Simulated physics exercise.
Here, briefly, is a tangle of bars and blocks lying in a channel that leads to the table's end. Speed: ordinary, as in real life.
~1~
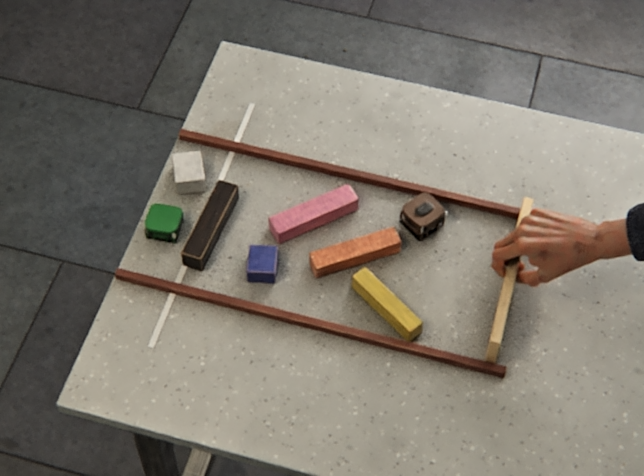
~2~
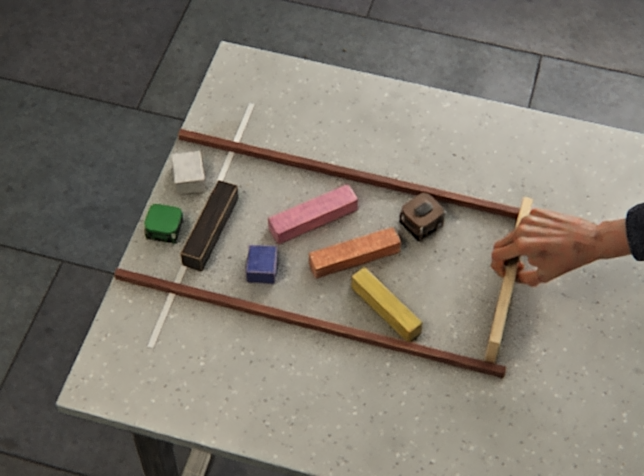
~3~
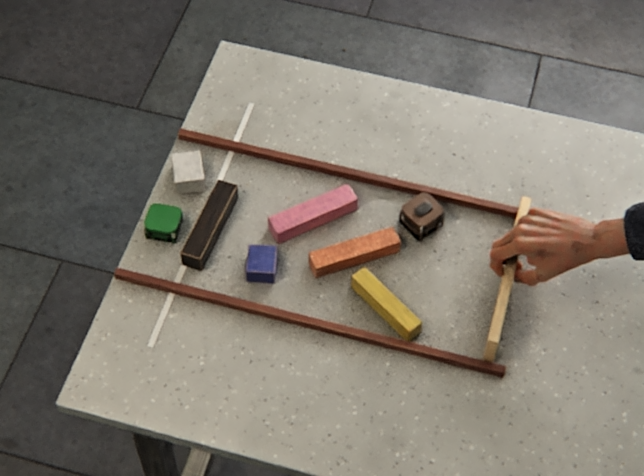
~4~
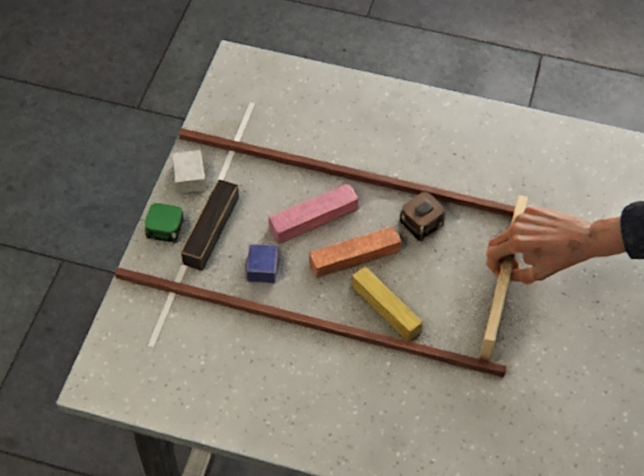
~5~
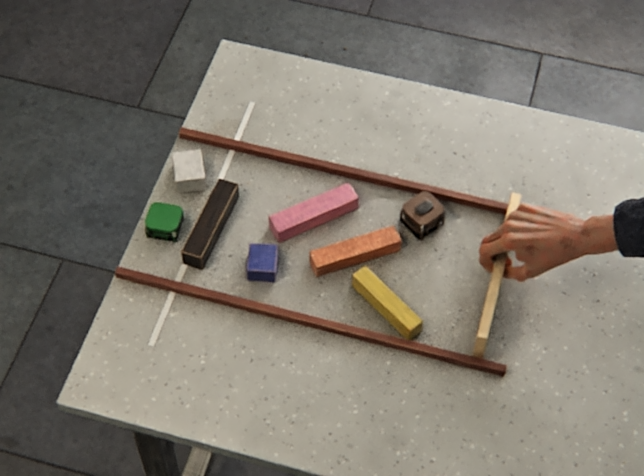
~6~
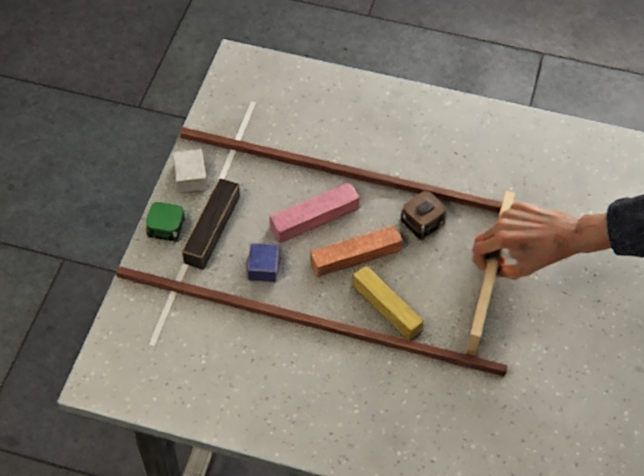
A hand slides a wooden board slightly left between two rails toward scattered colored blocks.
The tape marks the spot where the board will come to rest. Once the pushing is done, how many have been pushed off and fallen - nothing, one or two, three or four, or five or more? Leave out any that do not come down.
By then three or four have fallen.
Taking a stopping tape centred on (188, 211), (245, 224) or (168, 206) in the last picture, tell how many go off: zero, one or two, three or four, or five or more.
One after another: Three to four; no fall at all; five or more.
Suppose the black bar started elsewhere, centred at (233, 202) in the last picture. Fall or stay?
It simply slips off.
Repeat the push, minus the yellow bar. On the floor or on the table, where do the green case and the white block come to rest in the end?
Green case down, white block down.
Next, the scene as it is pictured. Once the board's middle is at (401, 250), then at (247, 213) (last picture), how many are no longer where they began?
3, then 8.
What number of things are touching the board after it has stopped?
In total, 2.
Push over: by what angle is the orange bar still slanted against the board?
I'd say it's about 5° out of line.
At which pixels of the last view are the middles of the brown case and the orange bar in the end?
Brown case: (209, 164); orange bar: (178, 210).
Soon after, none off yet; green case at rest near (165, 222); white block at rest near (190, 171); black bar at rest near (212, 223).
Then, none off yet; green case moved a little near (152, 218); white block moved a little near (179, 166); black bar moved a little near (180, 218).
At rest, the number that fall off is three or four; fallen, black bar, white block and green case.
